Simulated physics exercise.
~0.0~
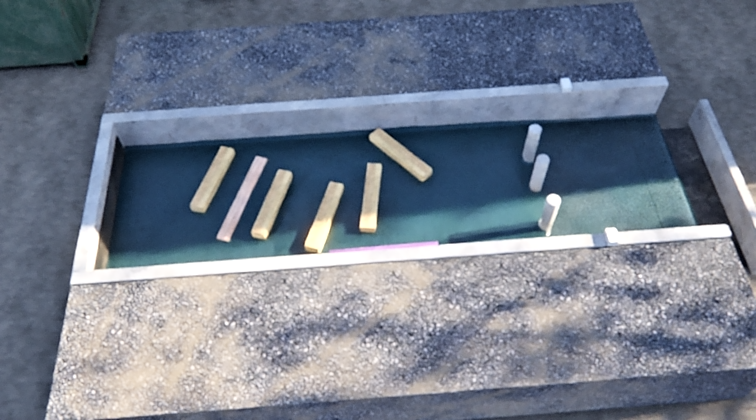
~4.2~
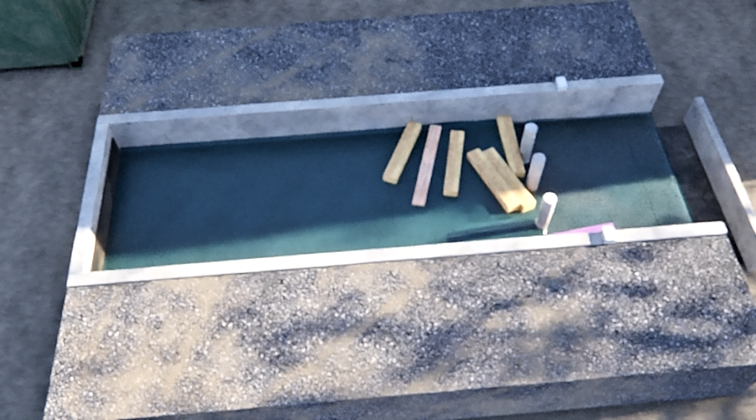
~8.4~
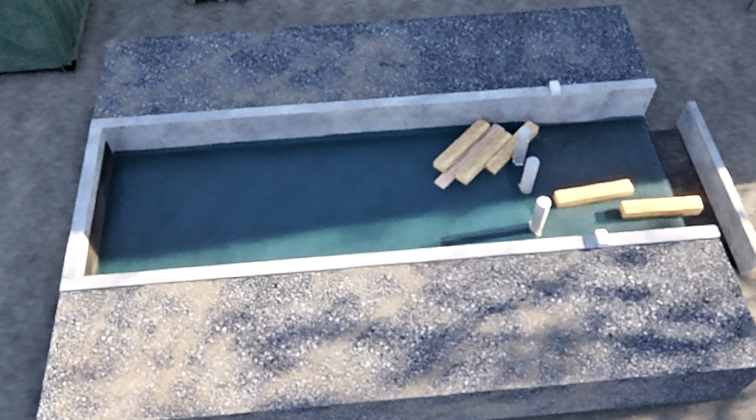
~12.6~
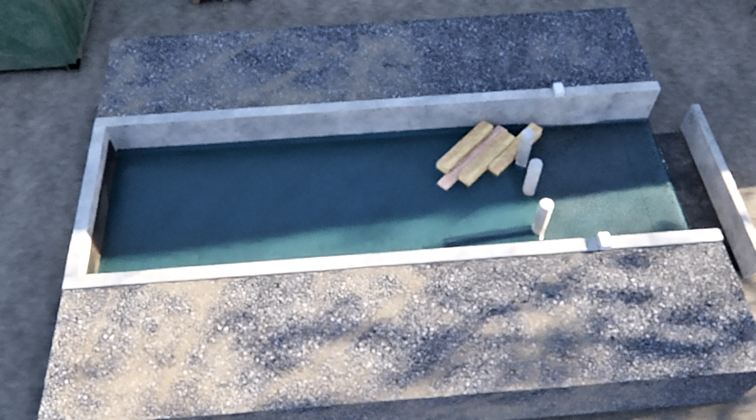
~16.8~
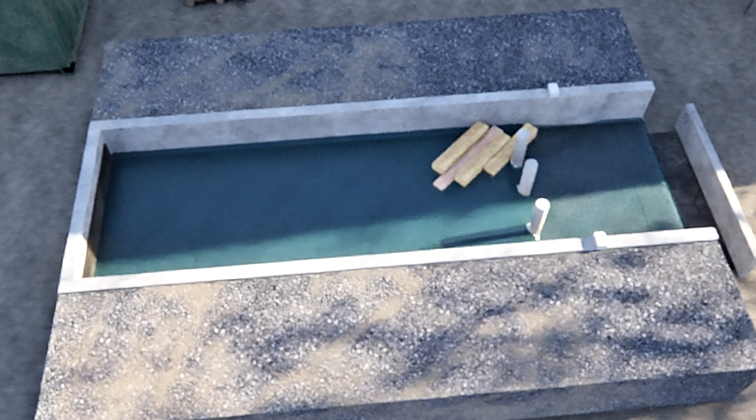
Mill leat with floating wooden beams and planks drifting right, three leaving past the posts while four remain bunched against them.
